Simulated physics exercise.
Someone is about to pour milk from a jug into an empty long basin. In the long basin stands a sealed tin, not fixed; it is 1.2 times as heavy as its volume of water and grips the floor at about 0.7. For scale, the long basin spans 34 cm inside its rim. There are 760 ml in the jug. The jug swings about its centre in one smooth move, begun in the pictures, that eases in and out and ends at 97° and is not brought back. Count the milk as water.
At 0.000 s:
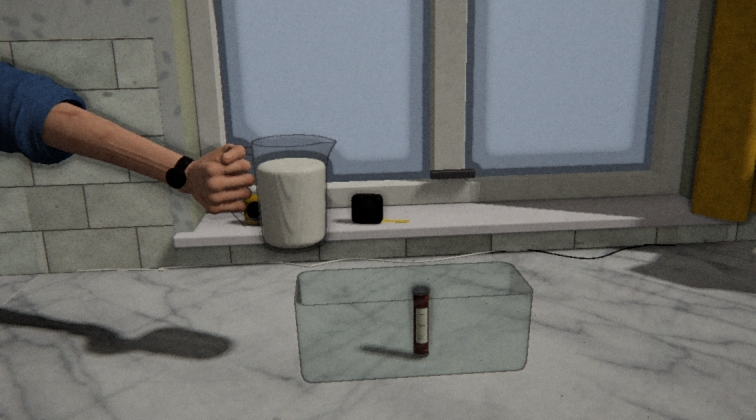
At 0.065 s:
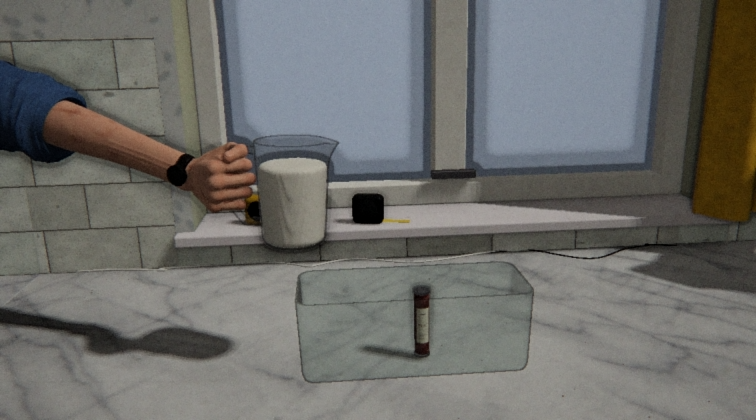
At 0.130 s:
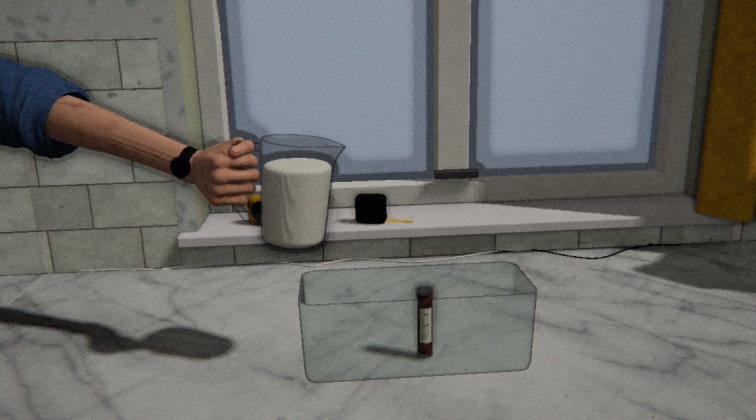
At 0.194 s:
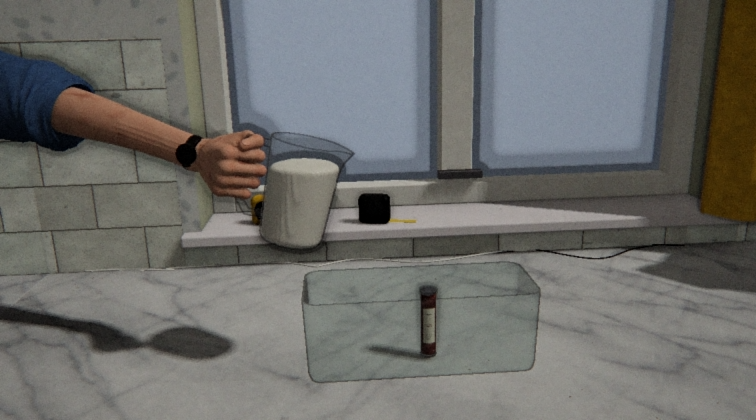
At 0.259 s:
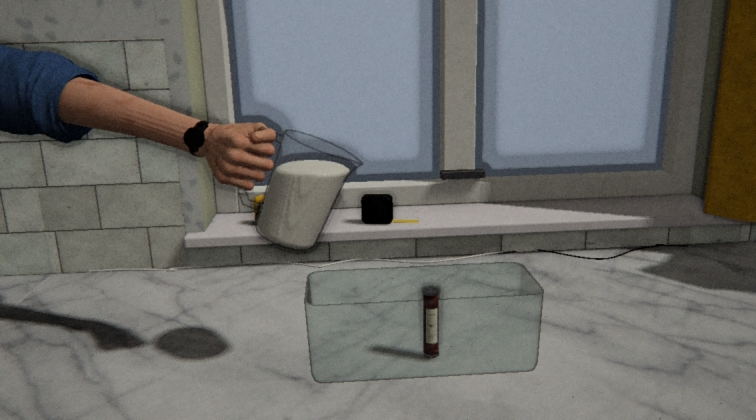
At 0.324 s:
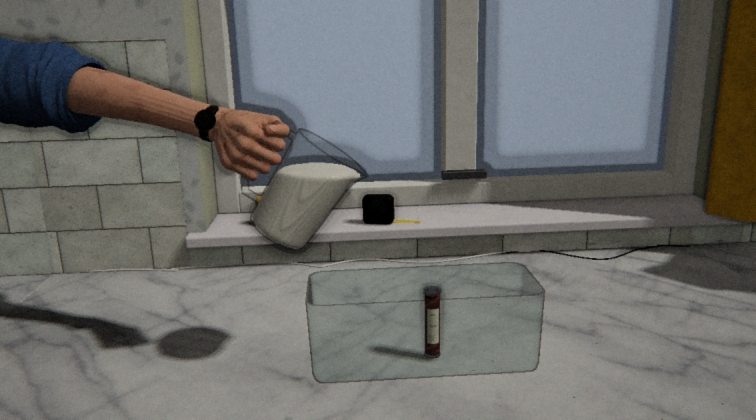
In this clip, a hand holds a glass jug of milk upright near a windowsill, then gradually tilts it to the right, while a clear long basin with a small dark red tube sits on the marble counter.
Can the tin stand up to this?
It topples.
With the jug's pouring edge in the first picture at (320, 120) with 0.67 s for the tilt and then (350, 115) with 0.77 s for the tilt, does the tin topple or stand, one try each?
First it topples; then it goes over.
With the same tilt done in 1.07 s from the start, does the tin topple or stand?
The tin goes over.
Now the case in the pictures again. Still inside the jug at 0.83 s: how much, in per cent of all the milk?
Some 34 per cent.
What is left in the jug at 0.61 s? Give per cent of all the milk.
Some 76 per cent.
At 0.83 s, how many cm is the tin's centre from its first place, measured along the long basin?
Some 4 cm.
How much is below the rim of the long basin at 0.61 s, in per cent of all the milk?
Near 6 in a hundred.
After 0.61 s the tilt is 86° and 75 per cent is still to pour; the tin stands where it began.
After 0.83 s the tilt is 97° and 33 per cent is still to pour; the tin leans 17°.
After 1.05 s the tilt is 97° and 10 per cent is still to pour; the tin lies on its side.
After 1.29 s the tilt is 97° and 3 per cent is still to pour; the tin lies on its side.
In the end the tin lies on its side.
